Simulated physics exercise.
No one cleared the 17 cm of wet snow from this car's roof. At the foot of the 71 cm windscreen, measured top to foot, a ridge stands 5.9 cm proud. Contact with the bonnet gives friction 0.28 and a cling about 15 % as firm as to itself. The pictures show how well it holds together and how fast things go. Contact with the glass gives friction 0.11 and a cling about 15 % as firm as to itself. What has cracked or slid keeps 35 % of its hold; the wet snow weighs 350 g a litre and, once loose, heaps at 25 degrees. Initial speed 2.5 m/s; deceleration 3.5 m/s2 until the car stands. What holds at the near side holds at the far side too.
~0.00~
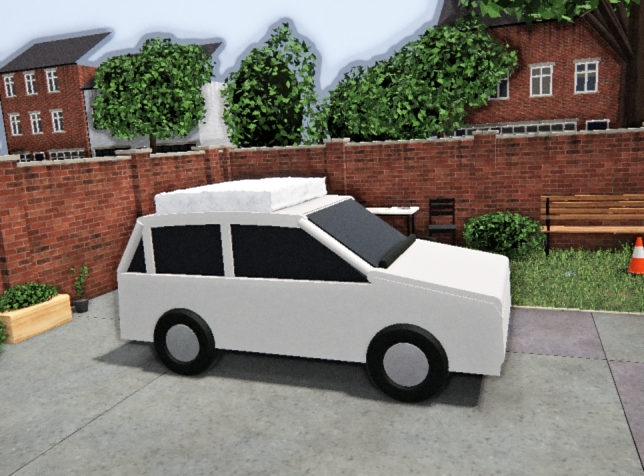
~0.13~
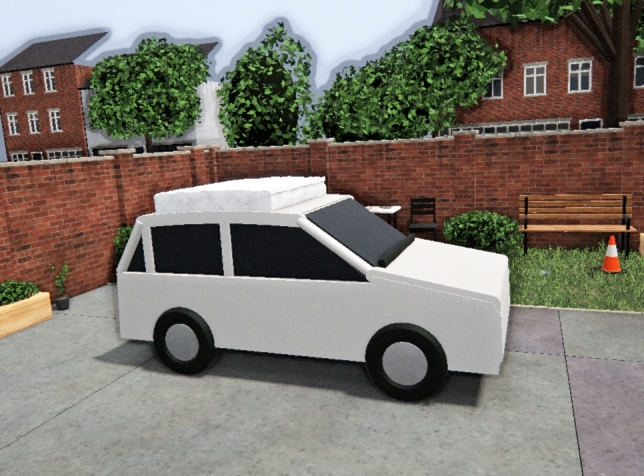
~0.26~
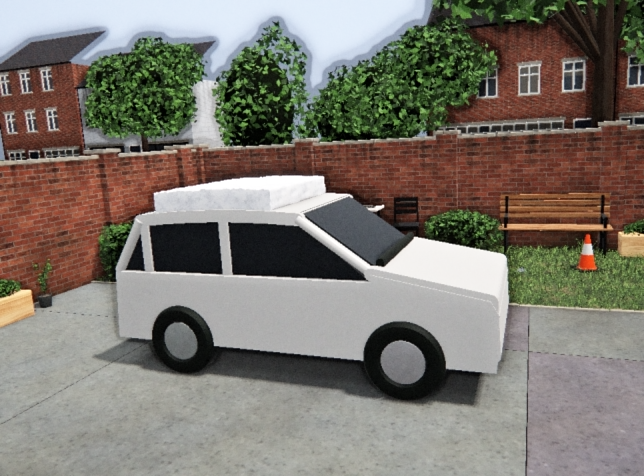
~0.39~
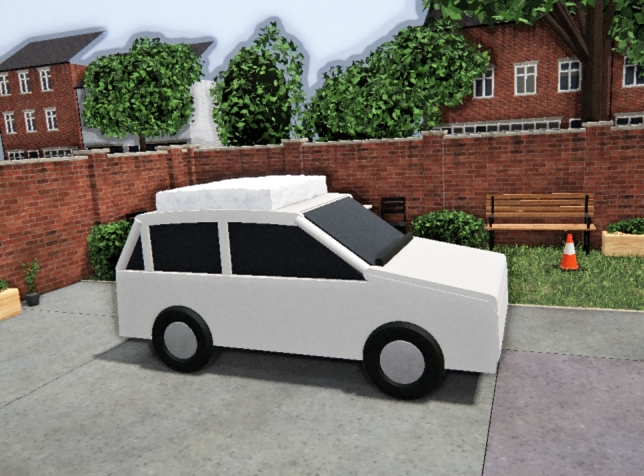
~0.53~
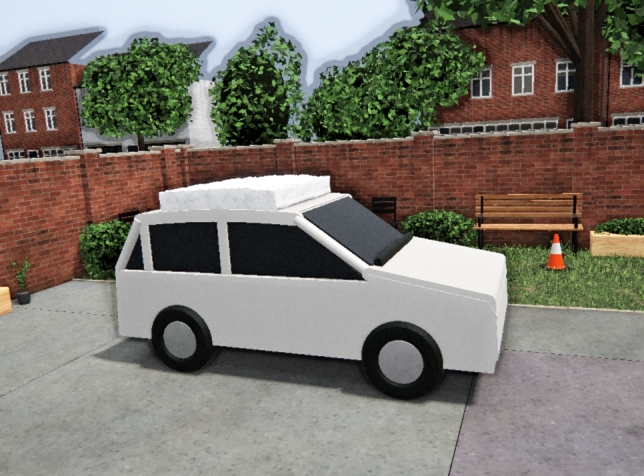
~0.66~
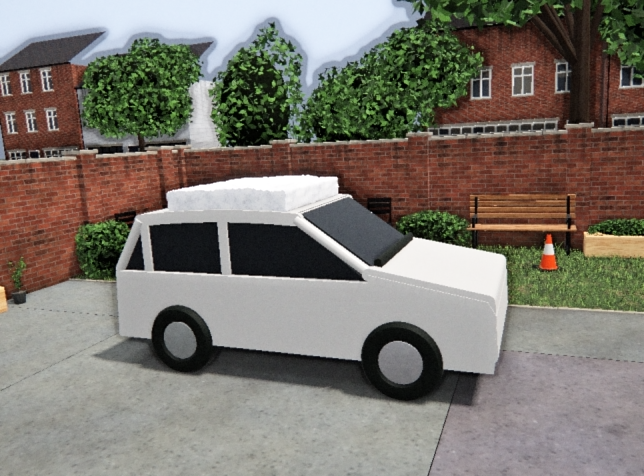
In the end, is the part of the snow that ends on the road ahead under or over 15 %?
Answer: Not up to 15 per cent.
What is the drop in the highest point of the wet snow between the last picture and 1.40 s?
I'd say near 0 centimetres.
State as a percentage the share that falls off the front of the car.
The figure sits near 4 percent.
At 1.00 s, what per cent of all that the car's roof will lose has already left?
Close to 40 percent.
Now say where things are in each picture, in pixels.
Leading edge of the wet snow at (273, 212), in the first frame.
Leading edge of the wet snow at (272, 210), in the second frame.
Leading edge of the wet snow at (271, 209), its middle shifted 4 mm, in the third frame.
Leading edge of the wet snow at (273, 210), its middle shifted 2.5 cm, in the fourth frame.
Leading edge of the wet snow at (277, 204), its middle shifted 7.2 cm, in the fifth frame.
Leading edge of the wet snow at (285, 193), its middle shifted 15 cm, in the sixth frame.
After 1.00 s, 82 % of the snow is on the roof, 18 % on the glass, none on the bonnet and none has gone off the nose.
After 1.40 s, 60 % of the snow is on the roof, 31 % on the glass, 8 % on the bonnet and none has gone off the nose.
After 1.81 s, 55 % of the snow is on the roof, 24 % on the glass, 21 % on the bonnet and none has gone off the nose.
After 2.21 s, 55 % of the snow is on the roof, 13 % on the glass, 28 % on the bonnet and 4 % has gone off the nose.
After 3.70 s, at the end, 55 % of the snow is on the roof, 11 % on the glass, 31 % on the bonnet and 4 % has gone off the nose.
